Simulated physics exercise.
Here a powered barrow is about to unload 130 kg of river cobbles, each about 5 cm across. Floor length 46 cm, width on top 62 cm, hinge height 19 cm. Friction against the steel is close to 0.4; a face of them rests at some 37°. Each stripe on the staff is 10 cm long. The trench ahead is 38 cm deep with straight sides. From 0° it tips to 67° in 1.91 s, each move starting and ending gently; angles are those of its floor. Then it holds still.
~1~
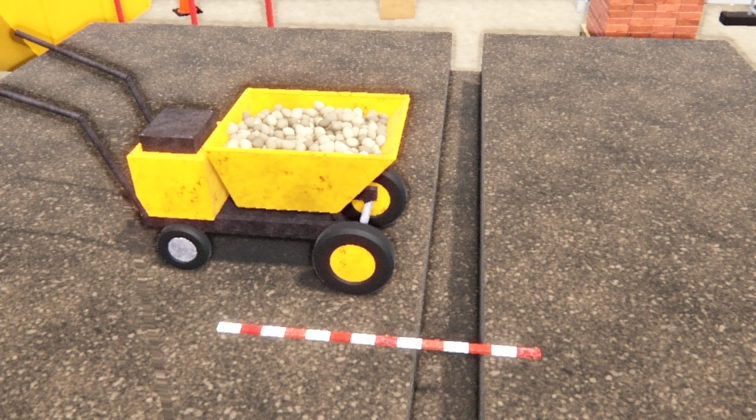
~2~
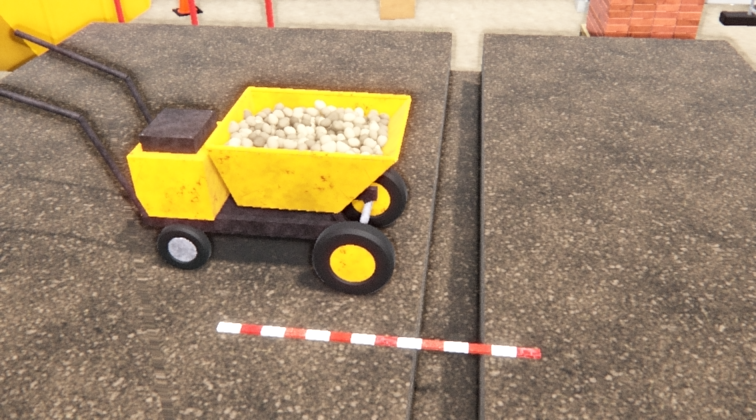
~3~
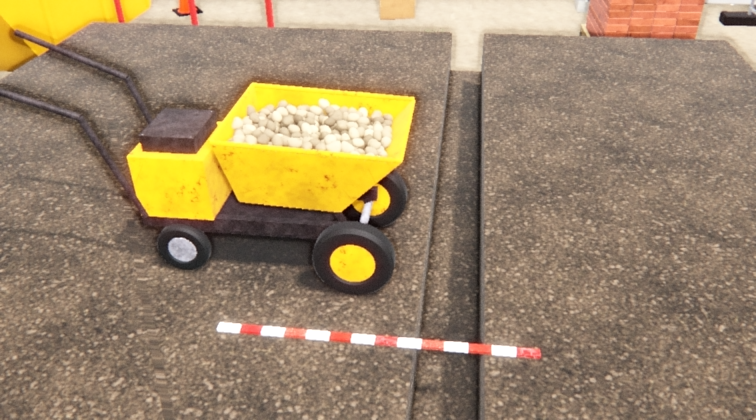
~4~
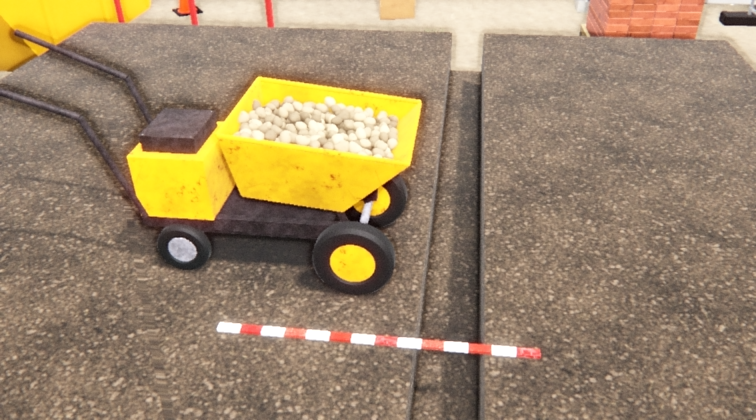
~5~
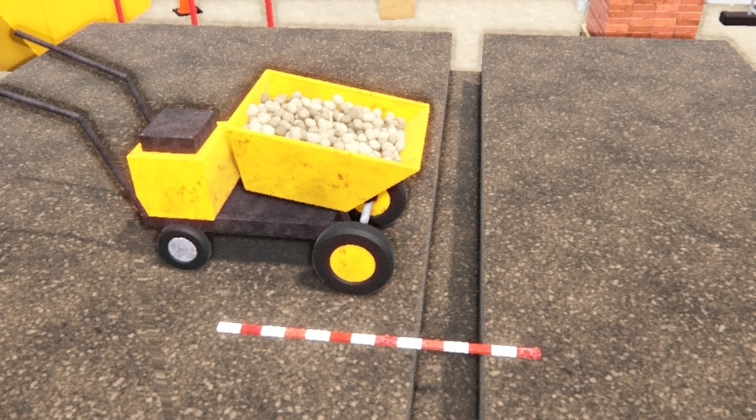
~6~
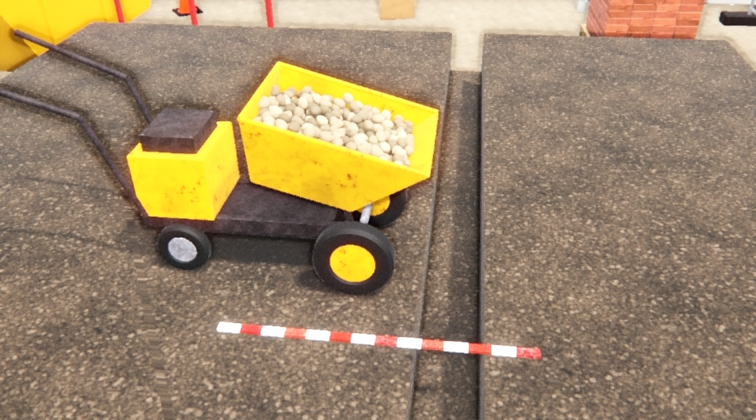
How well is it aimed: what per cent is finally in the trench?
Close to 29 in a hundred.
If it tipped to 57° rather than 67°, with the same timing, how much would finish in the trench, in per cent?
Then about 15 per cent.
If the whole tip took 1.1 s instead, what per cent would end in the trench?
Then about 25 per cent.
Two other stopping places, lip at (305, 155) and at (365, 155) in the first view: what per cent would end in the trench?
First some 100, then 60 per cent.
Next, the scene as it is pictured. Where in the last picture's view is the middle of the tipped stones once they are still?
Their middle is at about (519, 266).
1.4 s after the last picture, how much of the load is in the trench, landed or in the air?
About 0 per cent by then.
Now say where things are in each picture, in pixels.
Lip at (394, 159), floor tilted 0°, highest stones at (311, 122), in the first picture.
The tray is at 1°, its lip at (396, 159); the top of the load is at (306, 121), in the second picture.
The tray is at 3°, its lip at (401, 161); the top of the load is at (287, 118), in the third picture.
The tray is at 6°, its lip at (408, 165); the top of the load is at (282, 114), in the fourth picture.
The tray is at 11°, its lip at (418, 169); the top of the load is at (278, 107), in the fifth picture.
The tray is at 16°, its lip at (428, 176); the top of the load is at (286, 101), in the sixth picture.
Then, 0.8 s after the last picture the floor is at 56°, 99 % in the tray; the foremost stones are at (490, 225).
Then, 1.4 s after the last picture the floor is at 67°, 57 % in the tray, 1 % in the trench, 42 % past the trench; the foremost stones are at (611, 290).
Then, 1.8 s after the last picture the floor is at 67°, 31 % in the tray, 3 % in the trench, 66 % past the trench; the foremost stones are at (671, 265).
Then, 3.7 s after the last picture the floor is at 67°, 0 % in the tray, 29 % in the trench, 71 % past the trench; the foremost stones are at (710, 268).
